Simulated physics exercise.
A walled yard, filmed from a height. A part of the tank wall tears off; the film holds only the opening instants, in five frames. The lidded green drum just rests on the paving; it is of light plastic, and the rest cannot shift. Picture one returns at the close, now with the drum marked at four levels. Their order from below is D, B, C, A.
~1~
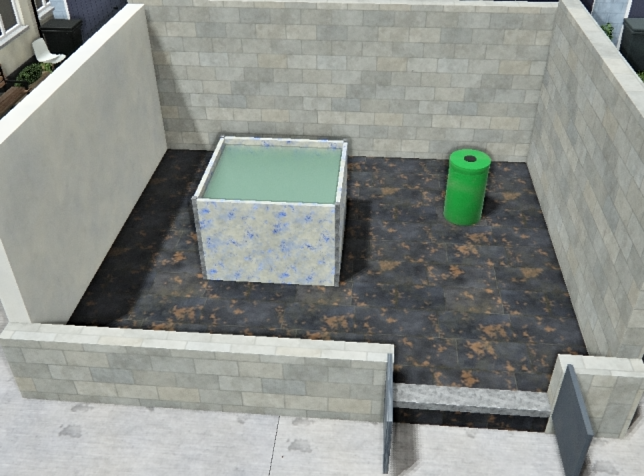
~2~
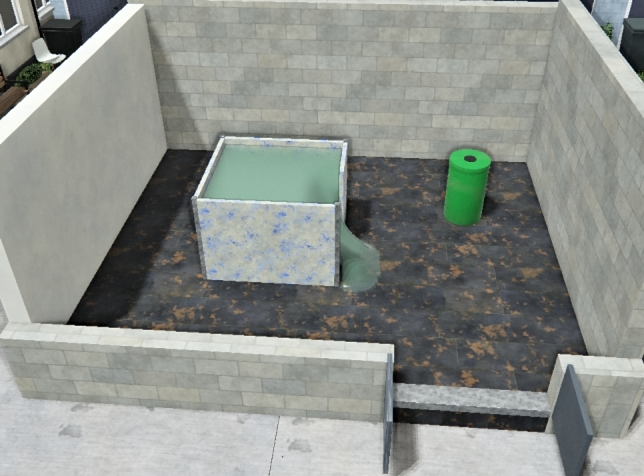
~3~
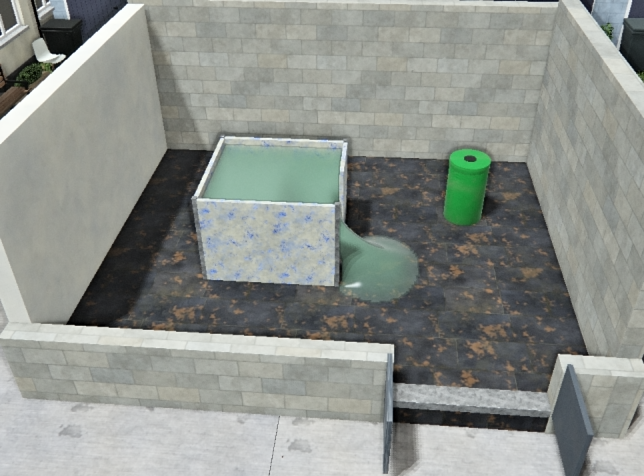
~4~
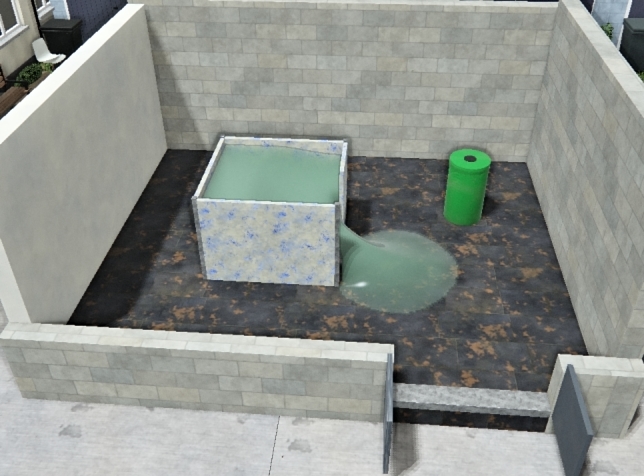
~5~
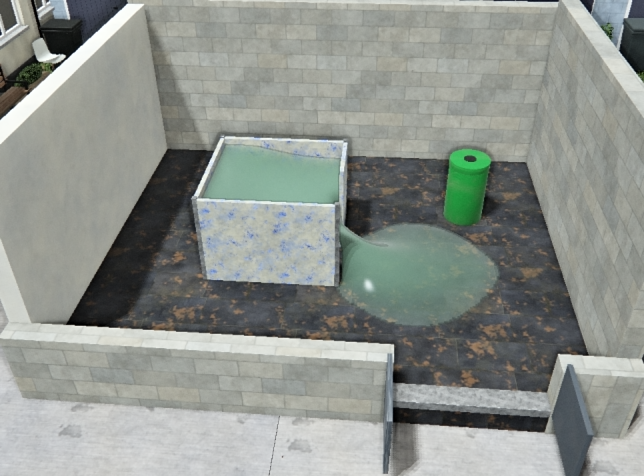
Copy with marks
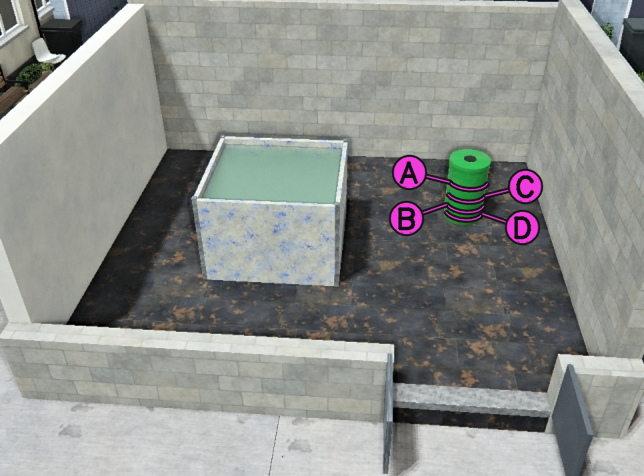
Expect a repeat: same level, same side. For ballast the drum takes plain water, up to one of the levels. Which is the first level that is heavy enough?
That is mark B.
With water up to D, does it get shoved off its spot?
Yes.
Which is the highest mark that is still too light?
D.
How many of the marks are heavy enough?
Three of them.
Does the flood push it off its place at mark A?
No.
On the marked copy, A at (469, 189); B at (466, 212); C at (467, 202); D at (465, 220); from the bottom up D, B, C, A.
If A is chosen, it does not move.
If B is chosen, it does not move.
If C is chosen, it does not move.
If D is chosen, it is pushed about its own width away.
